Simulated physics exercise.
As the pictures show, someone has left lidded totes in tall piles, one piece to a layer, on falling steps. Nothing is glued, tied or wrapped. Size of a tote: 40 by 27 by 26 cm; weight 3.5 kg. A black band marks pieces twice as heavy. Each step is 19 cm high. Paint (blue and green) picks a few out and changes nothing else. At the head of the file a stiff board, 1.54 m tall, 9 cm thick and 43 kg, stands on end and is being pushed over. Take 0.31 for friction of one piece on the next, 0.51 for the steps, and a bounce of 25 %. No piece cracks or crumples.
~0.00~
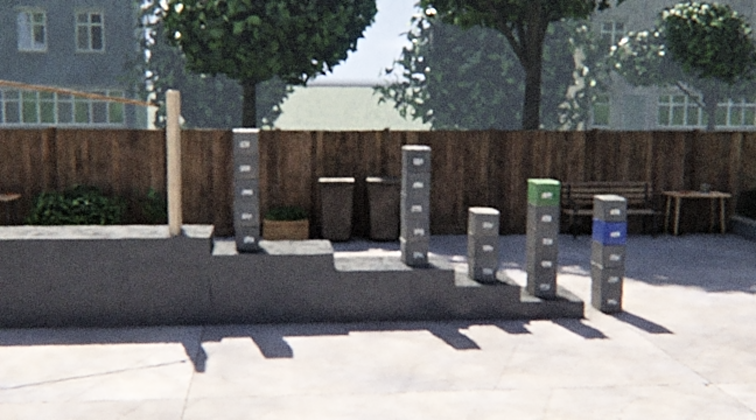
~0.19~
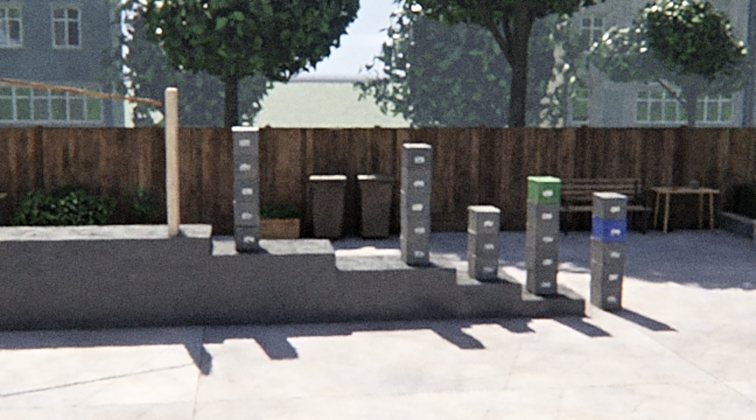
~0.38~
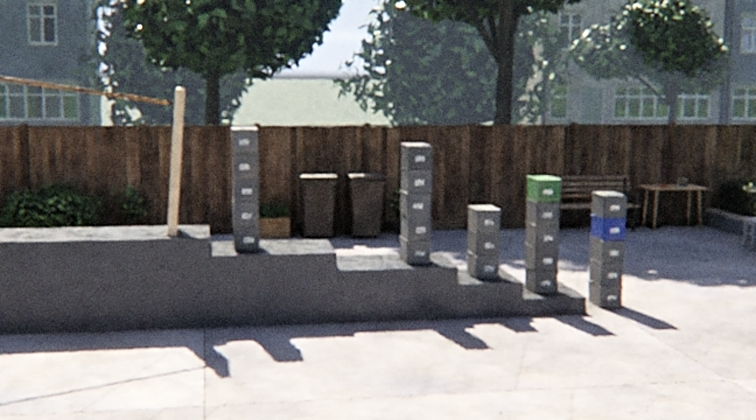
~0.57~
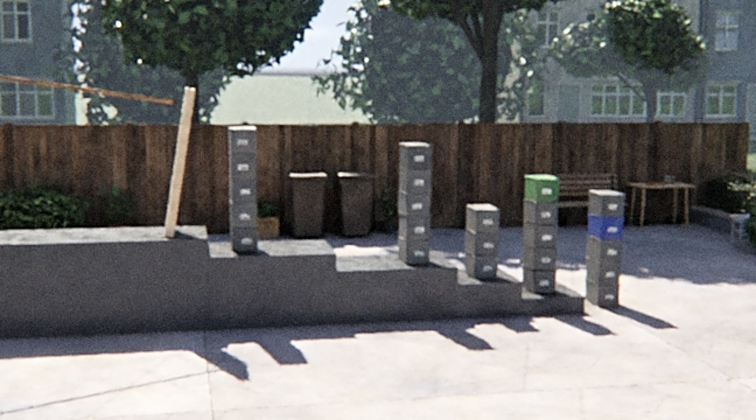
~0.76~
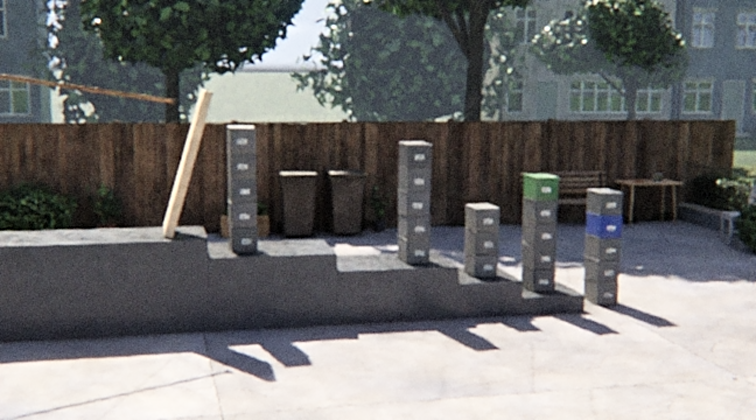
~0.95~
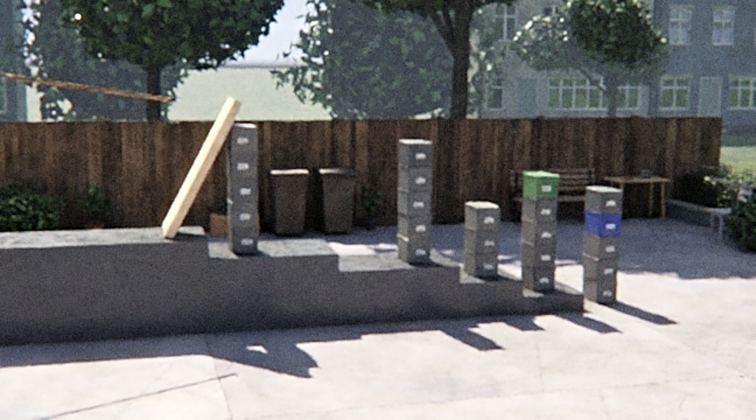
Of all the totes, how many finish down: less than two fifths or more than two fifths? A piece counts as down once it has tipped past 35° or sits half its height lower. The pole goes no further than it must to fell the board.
The part is under two fifths.
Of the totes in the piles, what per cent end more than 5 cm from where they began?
35 per cent.
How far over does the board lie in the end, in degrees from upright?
Some 90° from upright.
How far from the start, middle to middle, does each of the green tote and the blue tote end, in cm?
About: Green 0, blue 0.
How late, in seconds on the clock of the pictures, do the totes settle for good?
Near 2.5 s.
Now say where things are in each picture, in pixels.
In the first picture (each place is the centre of the face we see best; the camera moves round a little), pole end (157, 106) 9 cm short, board 0° from upright; blue tote (615, 234); green tote (549, 195); the others all in place.
In the second picture, pole end (164, 104) 5 mm short, board 0° from upright; blue tote (615, 232).
In the third picture, pole end (170, 103) 8 cm in, board 4° from upright; blue tote (615, 230); the others all in place.
In the fourth picture, pole end (175, 102) 16 cm in, board 9° from upright; blue tote (613, 229); the others all in place.
In the fifth picture, pole end (174, 101) 17 cm in, stopped, board 16° from upright; blue tote (611, 227); the others all in place.
In the sixth picture, pole end (173, 100) 17 cm in, stopped, board 28° from upright; blue tote (611, 226); green tote (548, 188); the others all in place.
By 1.22 s, board 46° from upright; none of the 23 totes down, 5 disturbed.
By 1.44 s, board 68° from upright; 3 of the 23 totes down.
By 1.70 s, board 93° from upright; 4 of the 23 totes down.
When it is over (2.6 s), board 90° from upright; 4 of the 23 totes down; blue tote unmoved; green tote unmoved. That is 17 per cent. In pixels of the last frame, middles, blue tote near (602, 223), green tote near (541, 186).
